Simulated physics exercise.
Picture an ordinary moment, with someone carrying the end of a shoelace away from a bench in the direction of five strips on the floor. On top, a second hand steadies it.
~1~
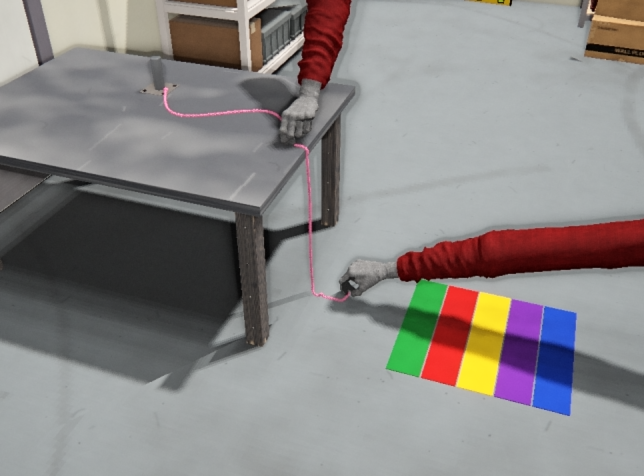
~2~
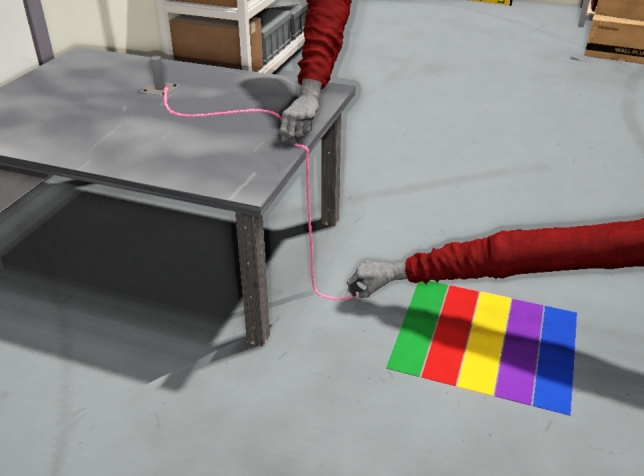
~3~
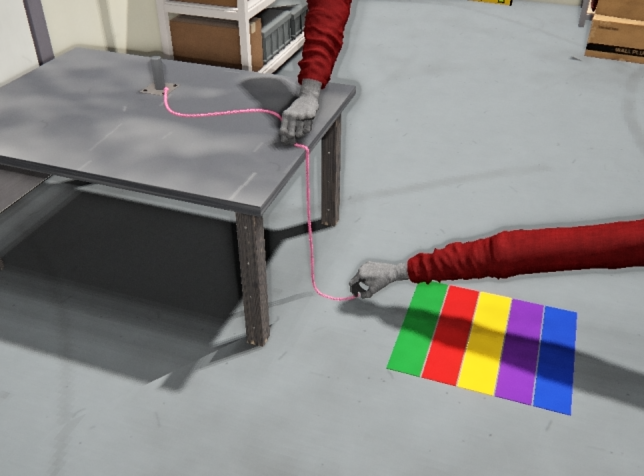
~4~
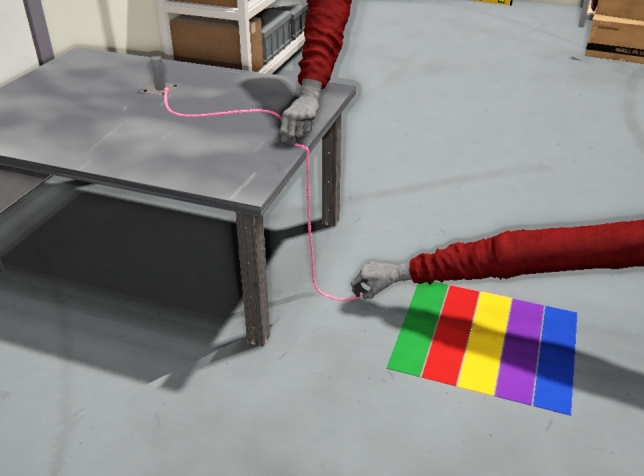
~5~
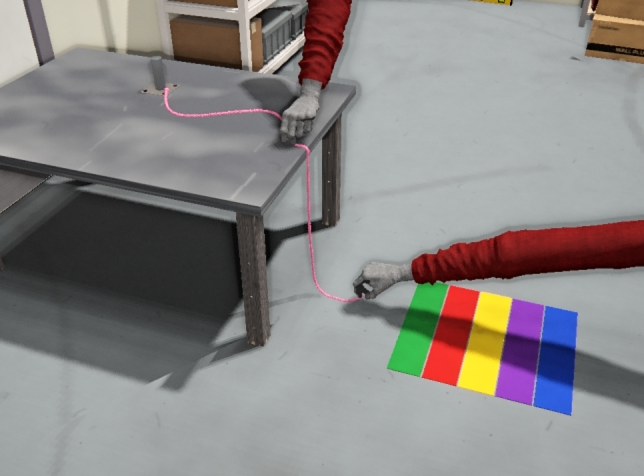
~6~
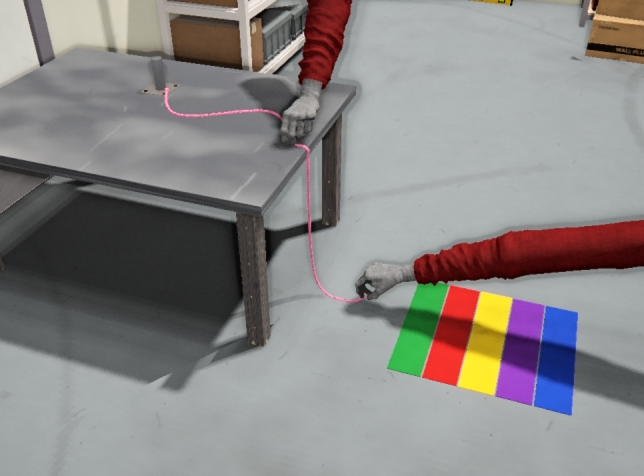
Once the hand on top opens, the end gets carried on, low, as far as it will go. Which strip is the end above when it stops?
The purple one.
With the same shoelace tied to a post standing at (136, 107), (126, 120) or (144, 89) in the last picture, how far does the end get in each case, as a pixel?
In order, it comes out close to (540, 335), (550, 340) and (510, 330).
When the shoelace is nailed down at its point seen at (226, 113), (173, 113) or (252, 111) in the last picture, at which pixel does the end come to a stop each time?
Approximately (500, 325), (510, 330) and (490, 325), respectively.
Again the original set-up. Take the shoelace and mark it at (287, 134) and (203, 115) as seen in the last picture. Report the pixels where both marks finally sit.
At (334, 154), then (236, 110).
Early on, end near (475, 321); over yellow.
Midway, end near (511, 329); over purple.
At the end of the slack, end near (533, 334); over purple. The purple one.
